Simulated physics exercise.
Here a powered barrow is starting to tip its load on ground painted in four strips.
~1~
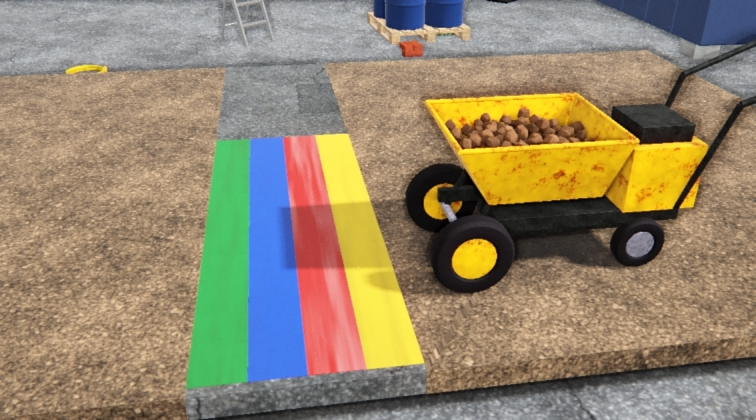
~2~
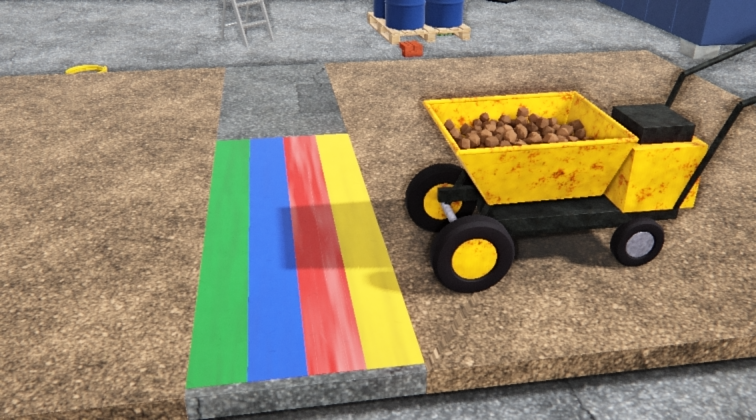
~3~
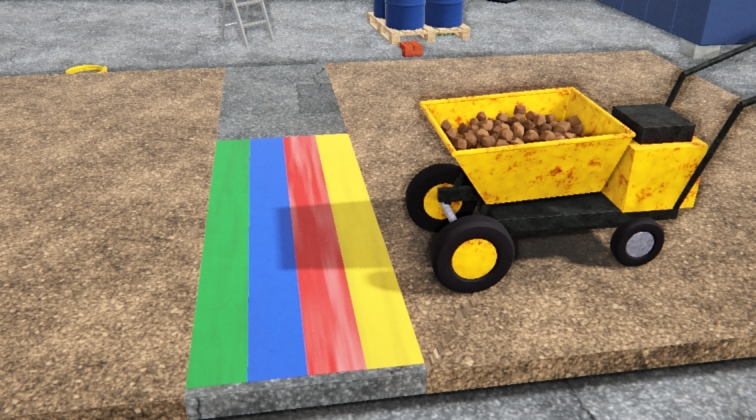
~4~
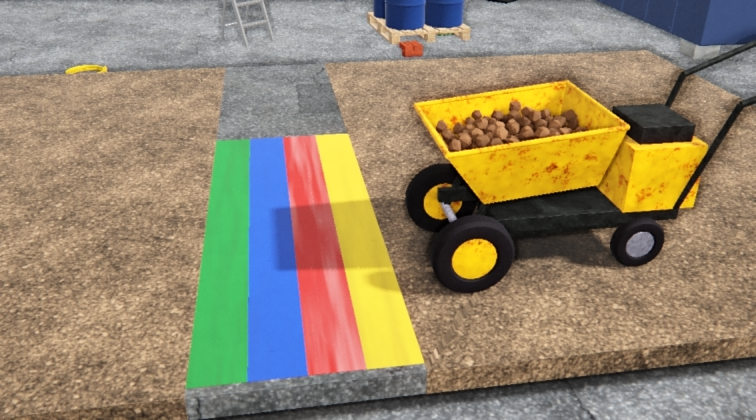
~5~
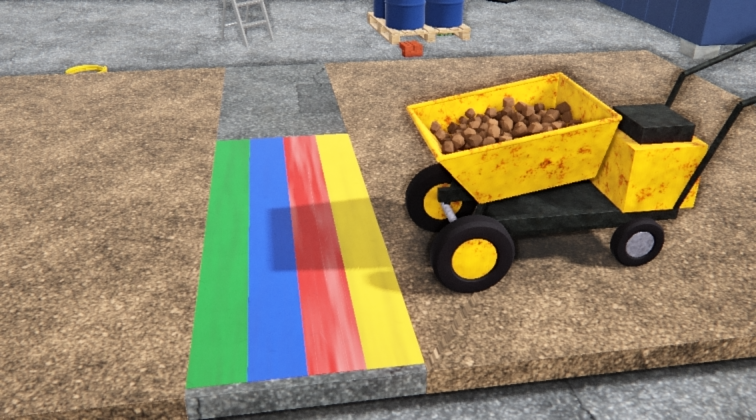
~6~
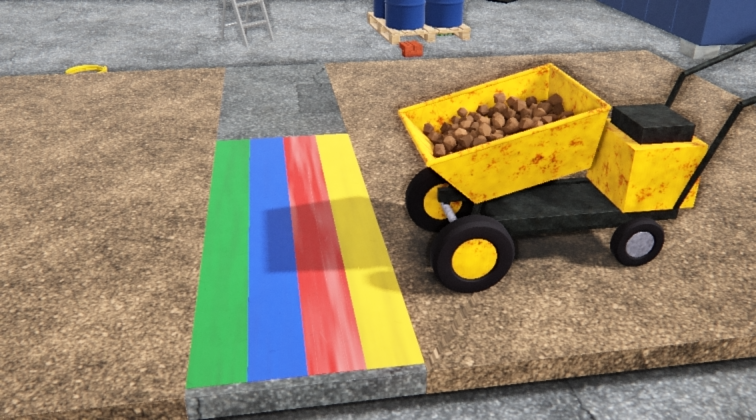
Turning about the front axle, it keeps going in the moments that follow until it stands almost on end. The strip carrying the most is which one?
That would be the red strip.
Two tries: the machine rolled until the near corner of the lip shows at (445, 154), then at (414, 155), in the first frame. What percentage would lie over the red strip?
40 and 20 percent, in that order.
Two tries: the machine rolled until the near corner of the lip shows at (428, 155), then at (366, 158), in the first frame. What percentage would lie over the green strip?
20 and 40 in a hundred, in that order.
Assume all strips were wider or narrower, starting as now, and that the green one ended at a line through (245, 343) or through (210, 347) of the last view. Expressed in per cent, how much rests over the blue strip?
Near 30 % and 30 %.
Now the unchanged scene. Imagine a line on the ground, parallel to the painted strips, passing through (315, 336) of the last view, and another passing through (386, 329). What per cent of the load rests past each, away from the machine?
Estimate, first then second: 50 %, 100 %.
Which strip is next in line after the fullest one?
Rank two: That blue strip.
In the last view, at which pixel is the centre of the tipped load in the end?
It settles centred around (308, 268).
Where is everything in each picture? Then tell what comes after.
Lip of the skip at (461, 153), level; top of the load at (522, 134), clay clods; yellow strip at (385, 325); red strip at (331, 330); blue strip at (276, 335); green strip at (220, 341), in the first picture.
Lip of the skip at (459, 153), level; top of the load at (522, 134), in the second picture.
Lip of the skip at (455, 154), tipped barely; top of the load at (518, 132), in the third picture.
Lip of the skip at (448, 156), tipped a little; top of the load at (526, 136), in the fourth picture.
Lip of the skip at (439, 159), tipped a little; top of the load at (535, 126), in the fifth picture.
Lip of the skip at (429, 164), tipped clearly; top of the load at (537, 126); yellow strip at (385, 325); red strip at (331, 330); blue strip at (276, 335); green strip at (220, 341), in the sixth picture.
Soon, skip tipped steeply; all in the skip.
A while on, skip tipped right over; nearly all in the skip; a small part over the red strip; a stray few falling.
Towards the end, skip tipped right over; about a third in the skip; a stray few over the yellow strip; about a third over the red strip; about a quarter over the blue strip; a small part over the green strip; a stray few off the paint.
Finally, skip tipped right over; a stray few in the skip; a small part over the yellow strip; about half over the red strip; about a quarter over the blue strip; a small part over the green strip; a stray few off the paint.
